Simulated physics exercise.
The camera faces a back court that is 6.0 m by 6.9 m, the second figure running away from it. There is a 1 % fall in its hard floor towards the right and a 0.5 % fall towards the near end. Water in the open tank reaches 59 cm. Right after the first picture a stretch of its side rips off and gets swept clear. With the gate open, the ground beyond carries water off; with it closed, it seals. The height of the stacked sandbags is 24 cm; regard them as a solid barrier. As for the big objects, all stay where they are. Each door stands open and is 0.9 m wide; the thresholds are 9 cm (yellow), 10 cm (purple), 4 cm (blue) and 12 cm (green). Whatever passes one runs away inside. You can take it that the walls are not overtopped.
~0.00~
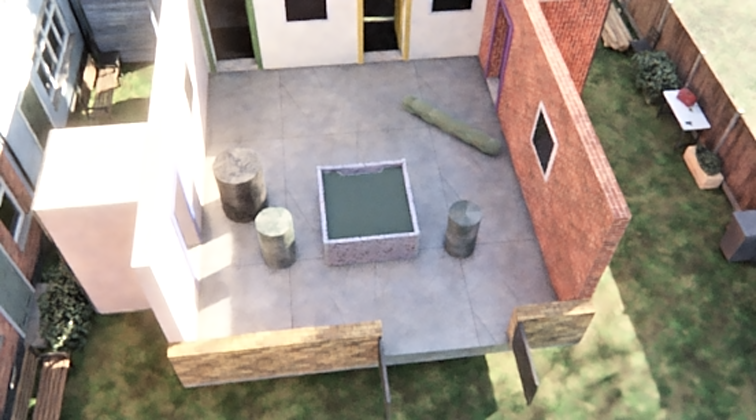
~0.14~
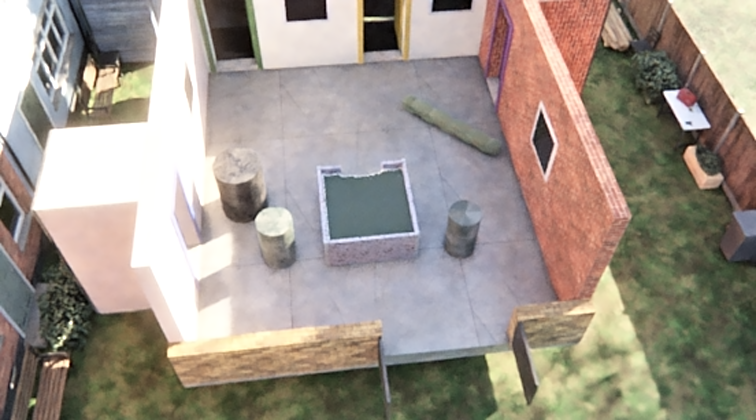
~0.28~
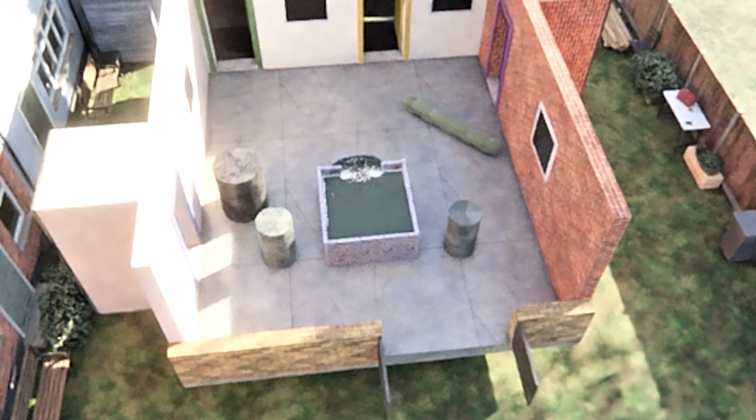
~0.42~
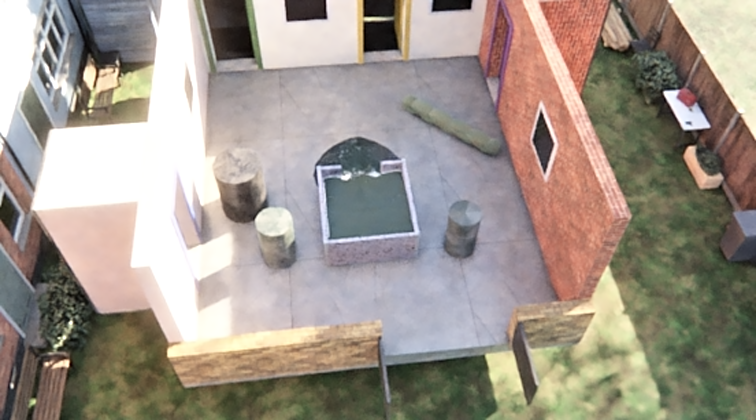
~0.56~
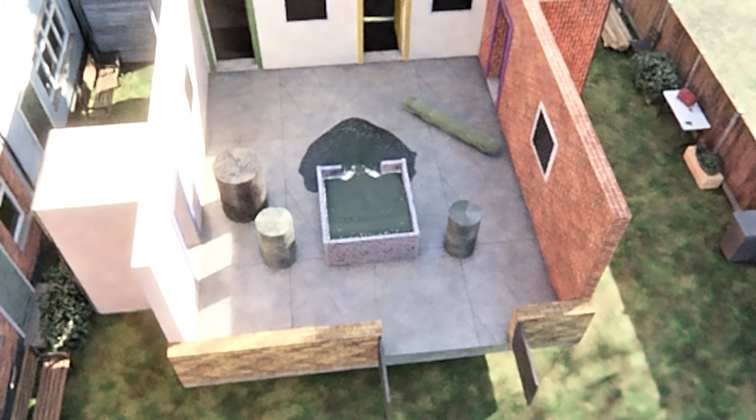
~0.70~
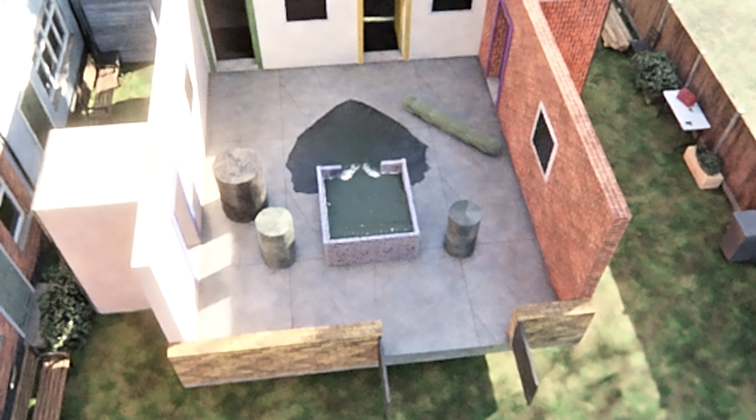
In a walled back court with a grey paved floor, an open tank of dark green water stands between upright drums. A stretch of the tank's far side breaks away and water pours through the gap, foaming white, then spreads across the paving behind it in a widening dark pool.
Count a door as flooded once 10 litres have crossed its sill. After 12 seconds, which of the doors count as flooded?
Yellow door: Flooded; purple door: Not flooded; blue door: Not flooded; green door: Not flooded.
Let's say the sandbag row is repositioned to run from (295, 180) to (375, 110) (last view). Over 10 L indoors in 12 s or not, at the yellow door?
Then, at yellow, the limit is respected.
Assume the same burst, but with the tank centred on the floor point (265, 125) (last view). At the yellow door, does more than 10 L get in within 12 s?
Then the yellow door stays within it.
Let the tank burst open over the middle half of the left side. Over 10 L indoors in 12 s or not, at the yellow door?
Then the yellow door ends up within bounds.
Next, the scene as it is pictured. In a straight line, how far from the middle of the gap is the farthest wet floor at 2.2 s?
I'd say around 4.4 m from the gap.
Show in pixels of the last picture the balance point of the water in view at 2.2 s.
Around (356, 161).
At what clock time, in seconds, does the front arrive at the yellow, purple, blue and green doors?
So, yellow at 1.3 s, then purple at 3.4 s, blue at 6.5 s, and green at 2.2 s.
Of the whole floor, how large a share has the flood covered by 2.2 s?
35 %.
After 1.4 s water covers 25 % of the floor and is deepest (26 cm) near (356, 182); yellow door 6 cm at the sill, 0 L in, purple door not reached, blue door not reached, green door not reached.
After 2.2 s water covers 35 % of the floor and is deepest (20 cm) near (380, 63); yellow door 17 cm at the sill, 11 L in, purple door not reached, blue door not reached, green door 7 cm at the sill, 0 L in.
After 3.5 s water covers 40 % of the floor and is deepest (14 cm) near (356, 182); yellow door 13 cm at the sill, 46 L in, purple door 4 cm at the sill, 0 L in, blue door not reached, green door 9 cm at the sill, 0 L in.
After 7.0 s water covers 65 % of the floor and is deepest (12 cm) near (494, 144); yellow door 5 cm at the sill, 58 L in, purple door 6 cm at the sill, 0 L in, blue door 2 cm at the sill, 0 L in, green door 6 cm at the sill, 1 L in.
After 12.0 s water covers 80 % of the floor and is deepest (10 cm) near (483, 138); yellow door 7 cm at the sill, 58 L in, purple door 7 cm at the sill, 0 L in, blue door 1 cm at the sill, 0 L in, green door 2 cm at the sill, 1 L in.
